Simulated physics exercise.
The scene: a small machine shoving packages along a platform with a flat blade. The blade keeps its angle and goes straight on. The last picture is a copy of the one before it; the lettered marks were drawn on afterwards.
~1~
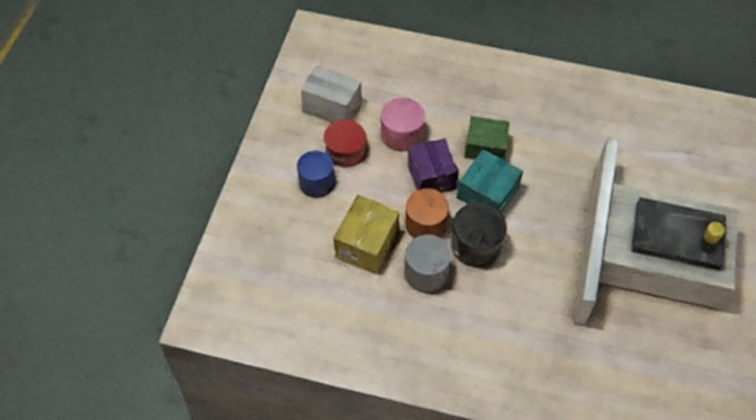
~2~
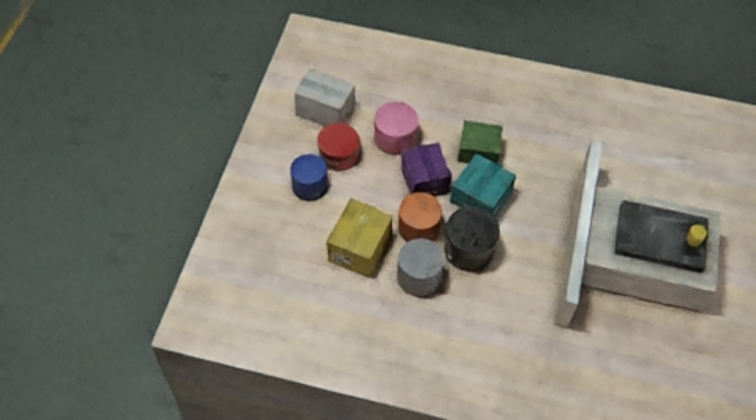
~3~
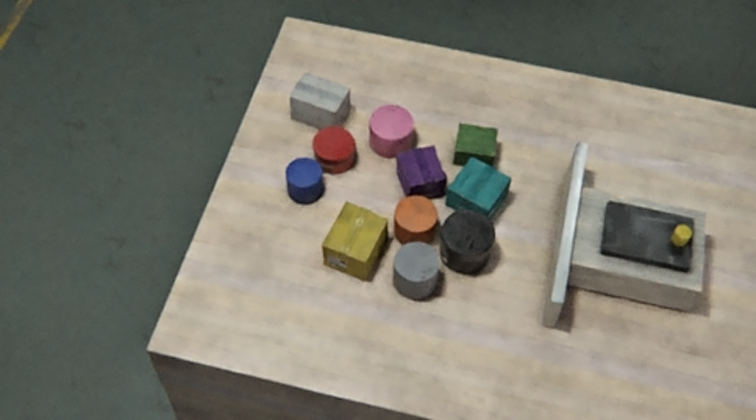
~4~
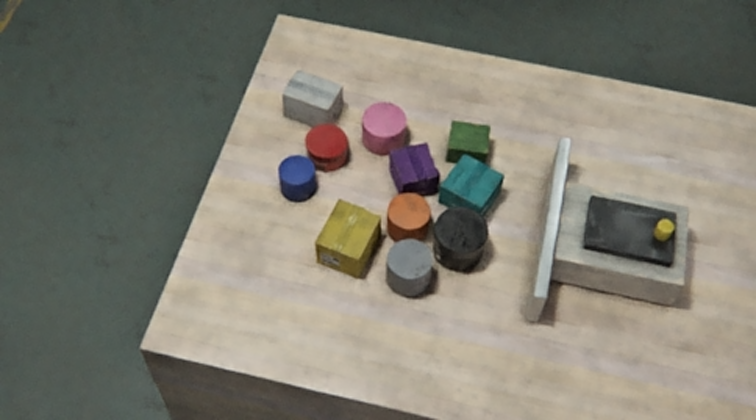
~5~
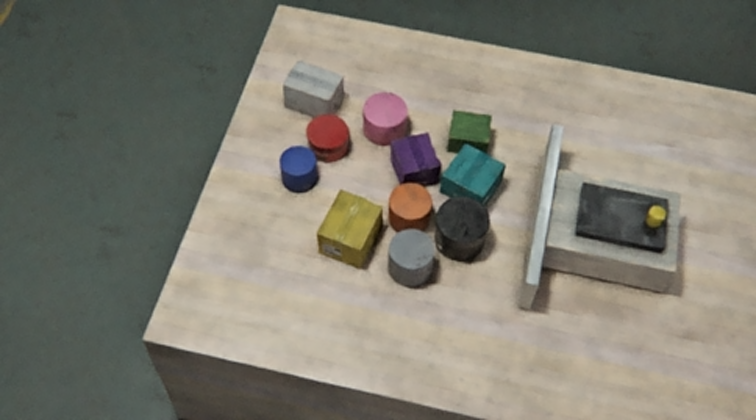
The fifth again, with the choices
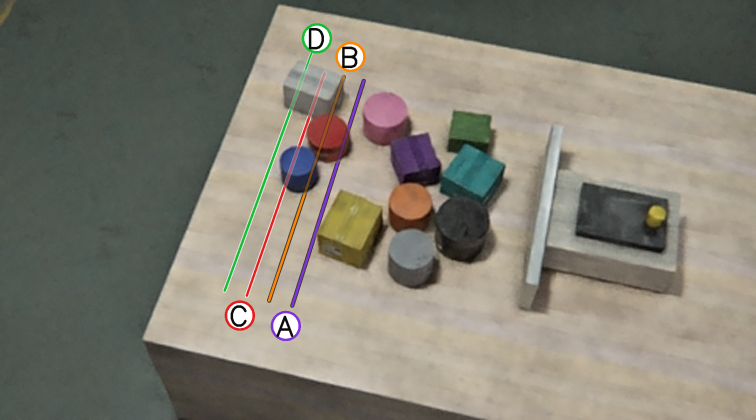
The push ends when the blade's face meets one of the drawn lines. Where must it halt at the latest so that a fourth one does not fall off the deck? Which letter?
At C, and not beyond.
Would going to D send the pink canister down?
Yes.
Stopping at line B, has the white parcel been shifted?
Yes.
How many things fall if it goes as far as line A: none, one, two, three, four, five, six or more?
In all, none.
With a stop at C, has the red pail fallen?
By then, yes.
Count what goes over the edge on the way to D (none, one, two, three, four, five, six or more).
By then, six or more.
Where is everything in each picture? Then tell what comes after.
The first frame shows blue canister (316, 174); orange canister (427, 215); pink canister (403, 124).
The second frame shows robot (656, 233); purple parcel (426, 172).
The third frame shows robot (640, 233); green crate (475, 147).
The fourth frame shows robot (623, 228); grey canister (409, 268).
The fifth frame shows robot (616, 215); red pail (328, 139); black pail (461, 229); blue canister (299, 169).
On the marked copy, A at (331, 184); B at (309, 180); C at (289, 176); D at (268, 171).
Following C. Soon after the start, robot (521, 196); grey canister (405, 261); green crate (441, 127).
Later, robot (428, 176); red pail (264, 126); white parcel (282, 79).
In the end, robot (357, 162); blue canister over the edge; red pail over the edge; two fallen.
As for the rest, A is within the limit but short; B is within the limit but short; D drops seven.
